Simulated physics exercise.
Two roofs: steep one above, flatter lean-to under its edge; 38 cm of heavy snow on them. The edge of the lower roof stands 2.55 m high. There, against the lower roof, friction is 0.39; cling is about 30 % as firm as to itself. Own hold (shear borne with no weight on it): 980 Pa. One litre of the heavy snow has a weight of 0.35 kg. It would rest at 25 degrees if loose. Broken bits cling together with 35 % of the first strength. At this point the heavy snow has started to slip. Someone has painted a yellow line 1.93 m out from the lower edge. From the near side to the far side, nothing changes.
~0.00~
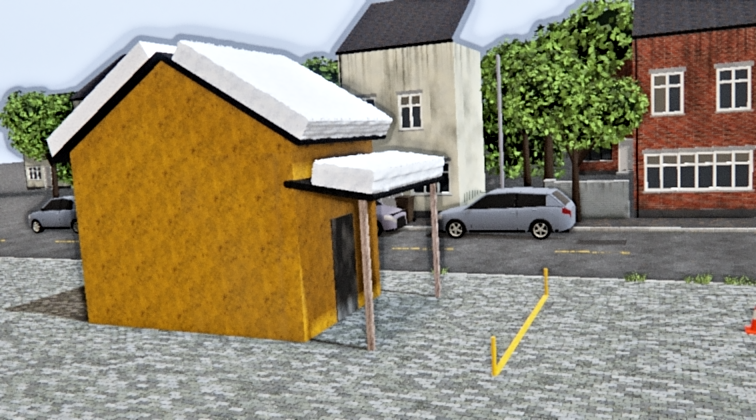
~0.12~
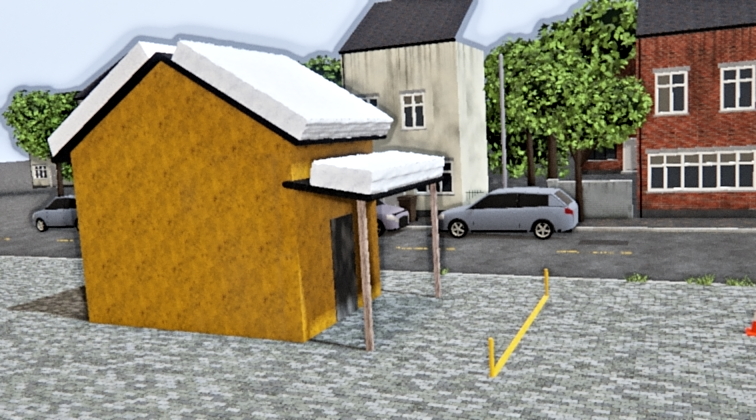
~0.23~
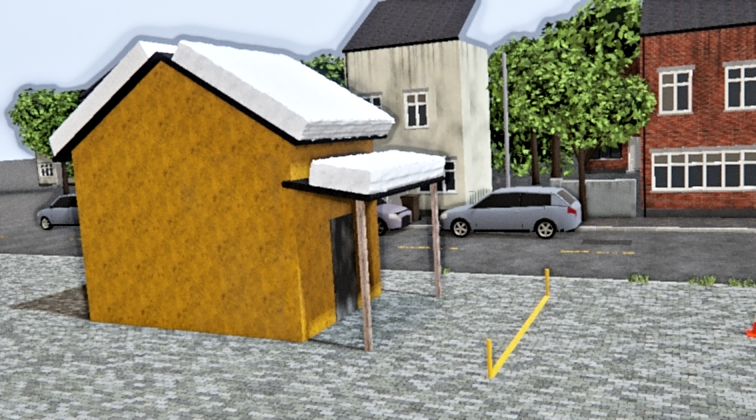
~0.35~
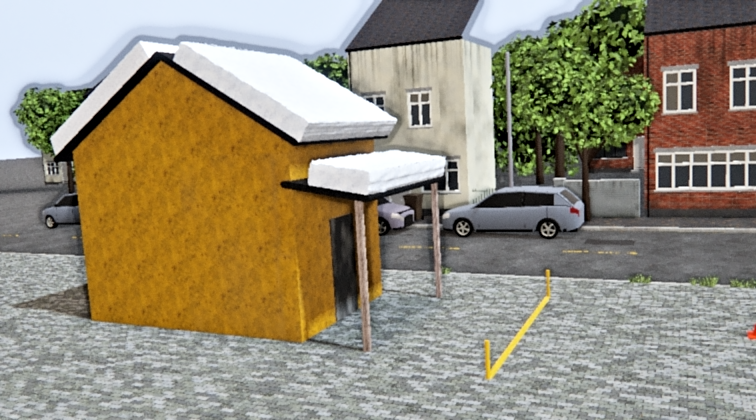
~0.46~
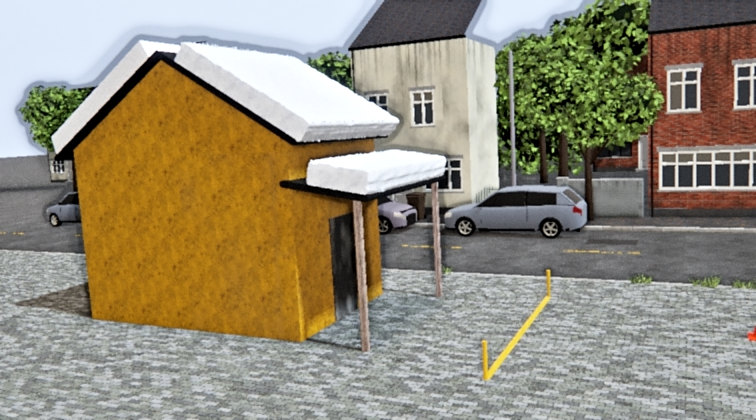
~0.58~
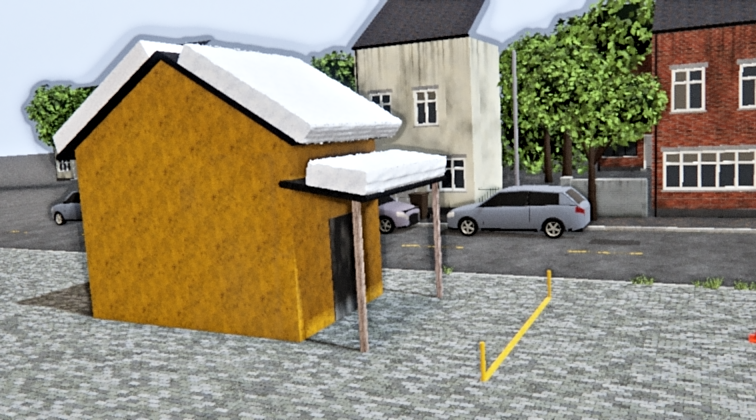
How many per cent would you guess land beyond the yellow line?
I would say 0 percent.
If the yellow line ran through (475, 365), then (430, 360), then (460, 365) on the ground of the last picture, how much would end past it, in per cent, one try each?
In turn about 4 %, 22 %, 10 %.
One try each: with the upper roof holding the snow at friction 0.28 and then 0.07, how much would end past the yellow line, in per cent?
It would be 20 % the first time and 40 % the second.
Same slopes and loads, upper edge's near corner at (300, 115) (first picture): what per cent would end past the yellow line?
16 per cent or so.
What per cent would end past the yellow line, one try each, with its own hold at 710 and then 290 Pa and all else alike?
Roughly 4 % followed by roughly 30 %.
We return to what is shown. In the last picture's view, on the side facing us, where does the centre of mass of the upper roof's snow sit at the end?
The middle is near (389, 268) in that view.
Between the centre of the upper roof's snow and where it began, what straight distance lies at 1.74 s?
1.4 m.
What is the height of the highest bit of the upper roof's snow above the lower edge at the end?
Roughly 0.8 m.
After 1.11 s, none is below the lower edge and 0 % is past the line.
After 1.74 s, none is below the lower edge and 0 % is past the line.
After 2.37 s, 11 % is below the lower edge and 0 % is past the line.
After 3.00 s, 28 % is below the lower edge and 0 % is past the line.
After 5.90 s, 54 % is below the lower edge and 0 % is past the line.
